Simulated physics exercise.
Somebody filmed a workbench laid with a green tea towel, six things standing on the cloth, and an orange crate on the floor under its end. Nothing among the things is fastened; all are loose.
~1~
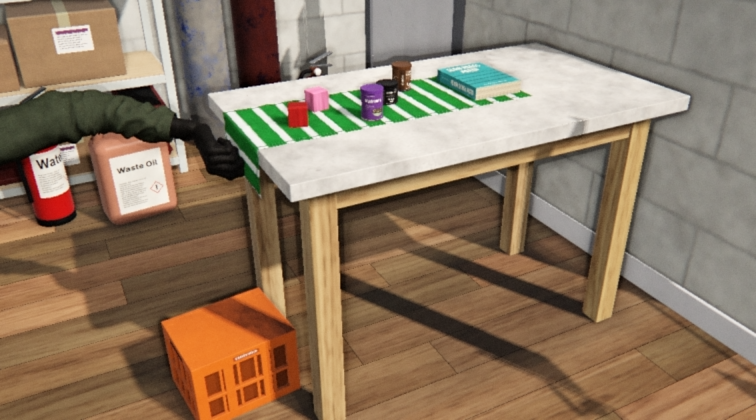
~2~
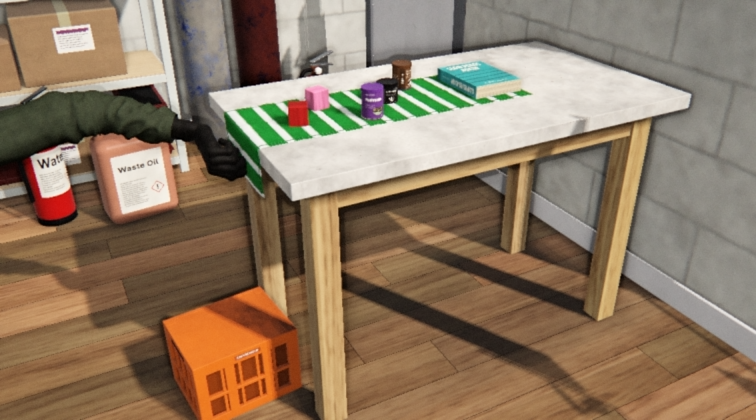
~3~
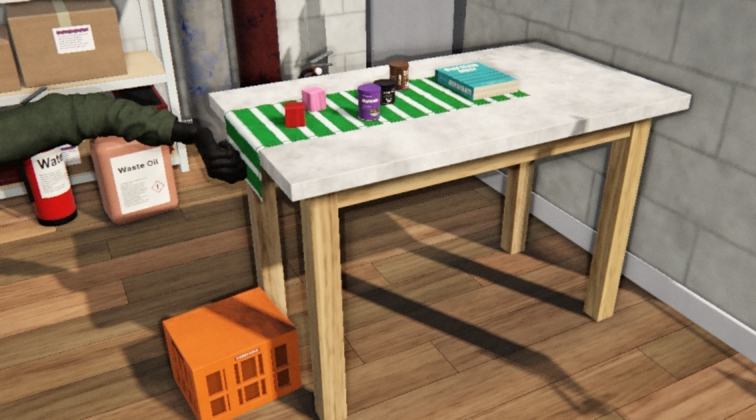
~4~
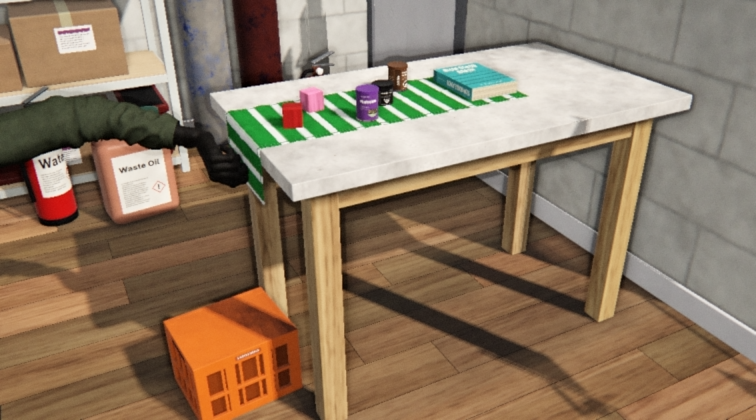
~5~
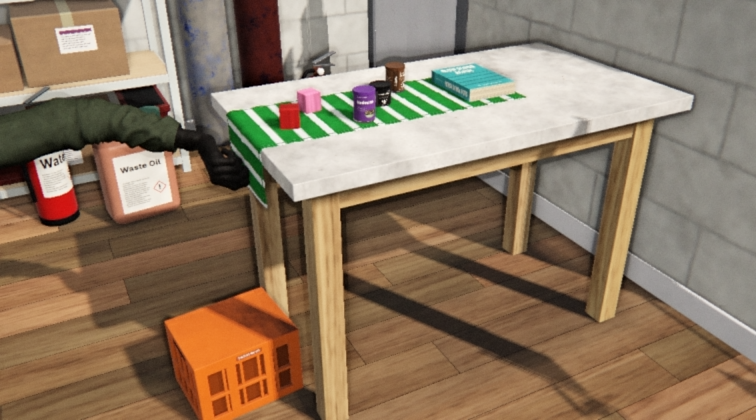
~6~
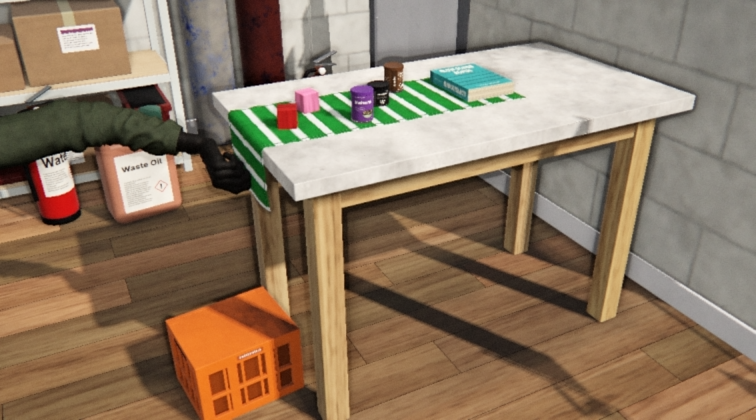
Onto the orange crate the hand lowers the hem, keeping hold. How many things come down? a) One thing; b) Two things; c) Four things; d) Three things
c, four things.
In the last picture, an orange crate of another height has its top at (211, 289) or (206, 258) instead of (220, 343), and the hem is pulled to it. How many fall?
Then 2, then 1.
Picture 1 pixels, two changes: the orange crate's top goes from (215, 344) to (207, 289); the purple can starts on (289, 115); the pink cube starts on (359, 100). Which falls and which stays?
Final state: The purple can is no longer up, the pink cube is still in place.
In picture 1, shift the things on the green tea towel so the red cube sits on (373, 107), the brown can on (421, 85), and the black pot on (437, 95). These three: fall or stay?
You'd see the red cube go down, the brown can hang on and the black pot hang on.
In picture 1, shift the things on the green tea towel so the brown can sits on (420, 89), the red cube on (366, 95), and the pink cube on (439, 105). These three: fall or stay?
Note: Brown can kept on top; red cube lost; pink cube kept on top.
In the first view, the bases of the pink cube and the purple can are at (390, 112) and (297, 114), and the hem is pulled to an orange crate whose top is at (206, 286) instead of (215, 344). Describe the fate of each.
The pink cube stays put, the purple can is lost.
A little later, hem near (256, 281); red cube and pink cube gone.
Next, hem on the crate; red cube, pink cube, purple can and black pot gone.
When it is over, hem on the crate; red cube, pink cube, purple can and black pot gone. The answer is four.
